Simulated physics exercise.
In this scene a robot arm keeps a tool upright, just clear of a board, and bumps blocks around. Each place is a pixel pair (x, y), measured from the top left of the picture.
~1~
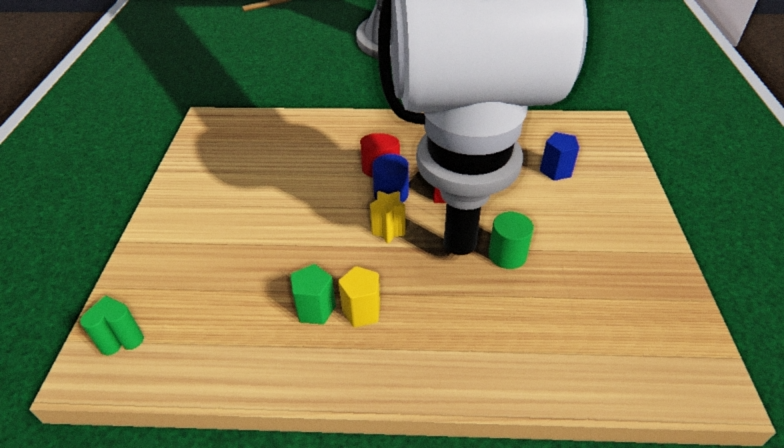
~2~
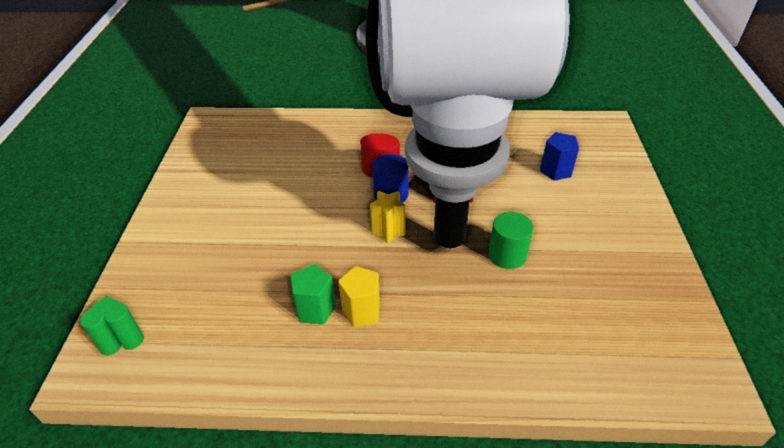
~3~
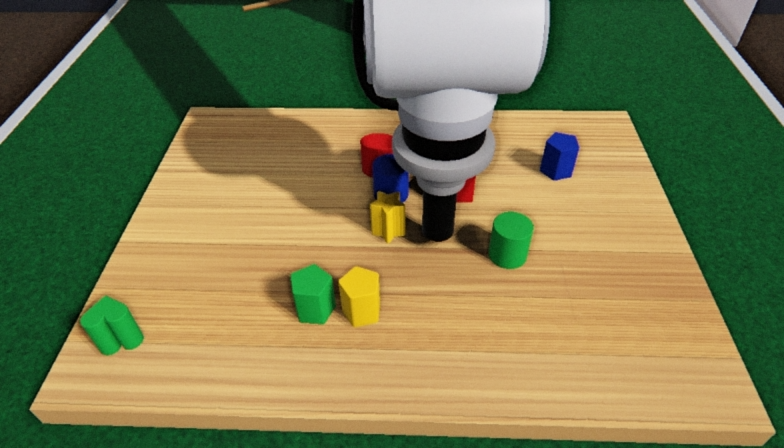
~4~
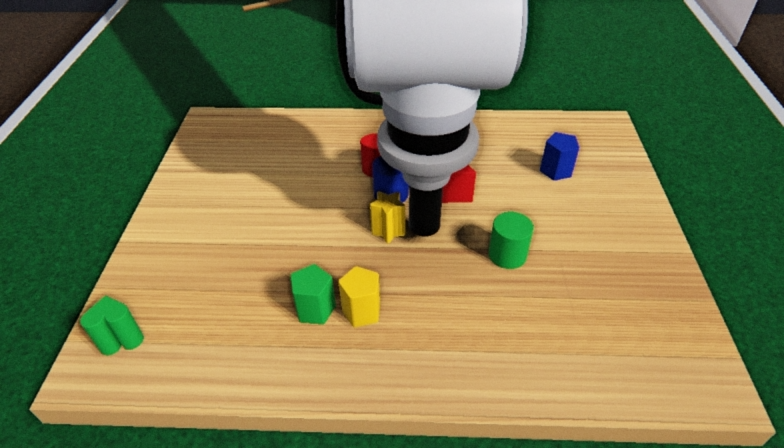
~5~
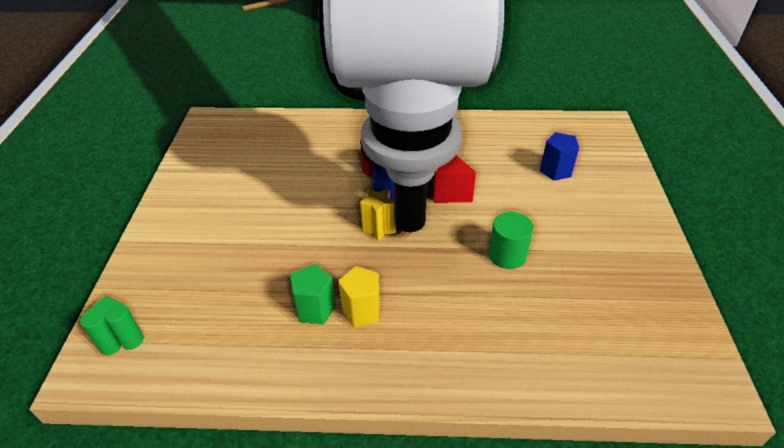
A light wooden board lies on a green surface, seen from above one edge by a still camera. A white robotic arm with a black tip reaches in over red, blue and yellow blocks clustered near the upper middle, with green and yellow blocks nearer and a blue one at upper right. The tip glides left and slightly away from the green cylinder, then nudges the yellow star block a little left.
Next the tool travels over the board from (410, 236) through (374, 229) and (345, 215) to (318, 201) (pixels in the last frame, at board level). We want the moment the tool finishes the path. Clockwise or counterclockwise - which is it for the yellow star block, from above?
Looking down, it rotates anti-clockwise.
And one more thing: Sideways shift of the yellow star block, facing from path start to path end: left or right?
My prediction: Leftwards.
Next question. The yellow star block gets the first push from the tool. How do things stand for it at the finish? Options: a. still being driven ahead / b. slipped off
The answer is a.
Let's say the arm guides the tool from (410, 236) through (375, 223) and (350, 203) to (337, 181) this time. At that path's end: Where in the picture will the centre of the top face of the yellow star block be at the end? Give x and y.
The point I'd pick in the picture is (323, 183).
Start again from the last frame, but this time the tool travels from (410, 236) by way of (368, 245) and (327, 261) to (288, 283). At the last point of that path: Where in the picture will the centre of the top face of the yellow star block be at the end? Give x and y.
At (351, 198).
The first path, step by step. One third of the way, tool (373, 215); yellow star block (342, 190).
Two thirds of the way, tool (343, 201); yellow star block (310, 179).
At the end, tool (316, 188); yellow star block (283, 174), turned 50° anticlockwise; blue circle in place.
